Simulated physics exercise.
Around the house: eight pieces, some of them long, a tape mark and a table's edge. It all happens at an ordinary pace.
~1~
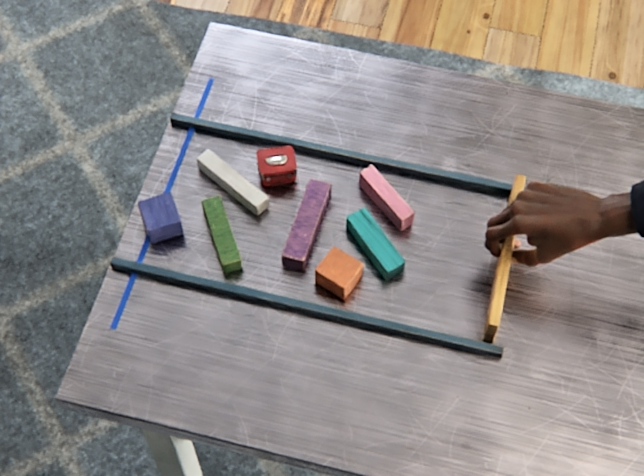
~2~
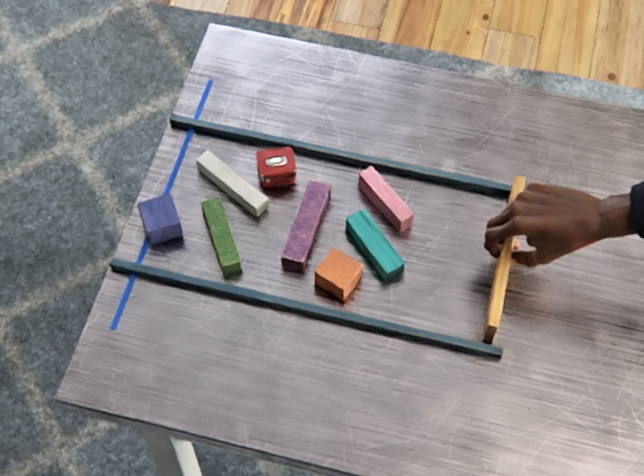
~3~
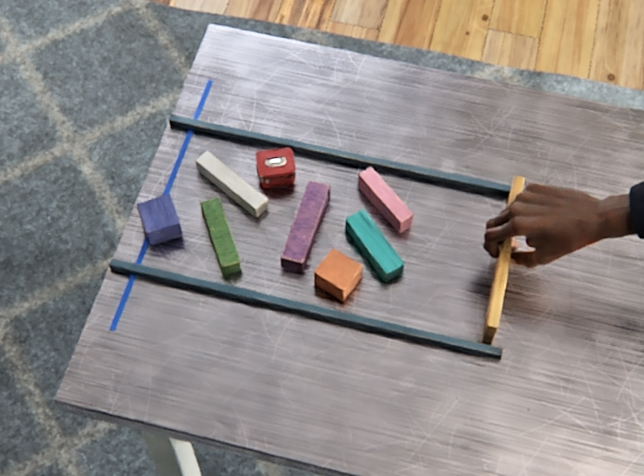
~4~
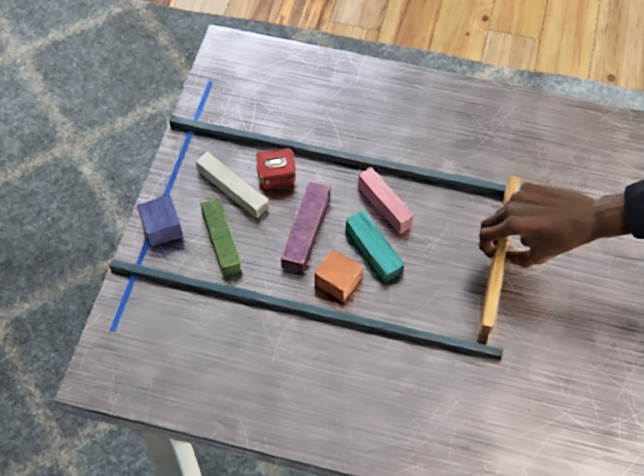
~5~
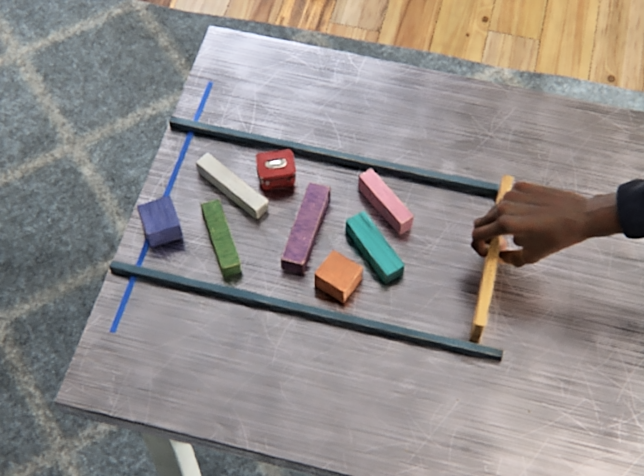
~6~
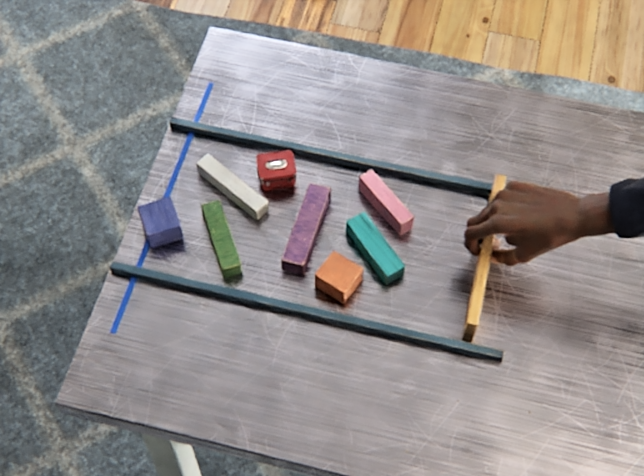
On a table, a hand slides a wooden board slightly left toward eight still, colorful pieces.
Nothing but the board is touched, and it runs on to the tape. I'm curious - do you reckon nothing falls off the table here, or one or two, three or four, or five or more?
I'd say five or more fall off.
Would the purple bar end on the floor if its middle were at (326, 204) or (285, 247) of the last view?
In order, falls away; falls away.
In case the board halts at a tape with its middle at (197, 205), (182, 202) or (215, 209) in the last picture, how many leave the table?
Respectively, 3, 4 and 1.
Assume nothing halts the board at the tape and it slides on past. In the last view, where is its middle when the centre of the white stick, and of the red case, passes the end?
First near (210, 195), second near (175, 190).
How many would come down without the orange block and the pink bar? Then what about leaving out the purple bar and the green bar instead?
Try one: 4; try two: 3.
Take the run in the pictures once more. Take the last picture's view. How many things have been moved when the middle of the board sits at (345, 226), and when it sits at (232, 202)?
I get 4 at the one place and 8 at the other.
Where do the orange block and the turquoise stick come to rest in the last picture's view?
In the last picture they sit at about (127, 238) and about (143, 192).
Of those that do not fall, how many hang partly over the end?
That'd be 2.
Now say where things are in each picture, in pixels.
The first frame shows blue block (161, 218); white stick (233, 182); green bar (222, 234); board (504, 257); tape (166, 194).
The second frame shows white stick (232, 183); board (504, 258).
The third frame shows green bar (221, 236); pink bar (385, 200).
The fourth frame shows blue block (160, 221); turquoise stick (374, 246).
The fifth frame shows white stick (232, 186); orange block (338, 276).
The sixth frame shows blue block (161, 222); white stick (232, 187); green bar (222, 239); board (484, 257); tape (166, 198).
Early on, none off yet; blue block at rest near (161, 222); white stick at rest near (232, 187); green bar at rest near (222, 239).
A while later, none off yet; blue block moving near (151, 221); white stick travelled about its own width near (182, 168); green bar travelled a little near (179, 238).
Finally, the number that fall off is five or more; lost, purple bar, red case, green bar, white stick and blue block.
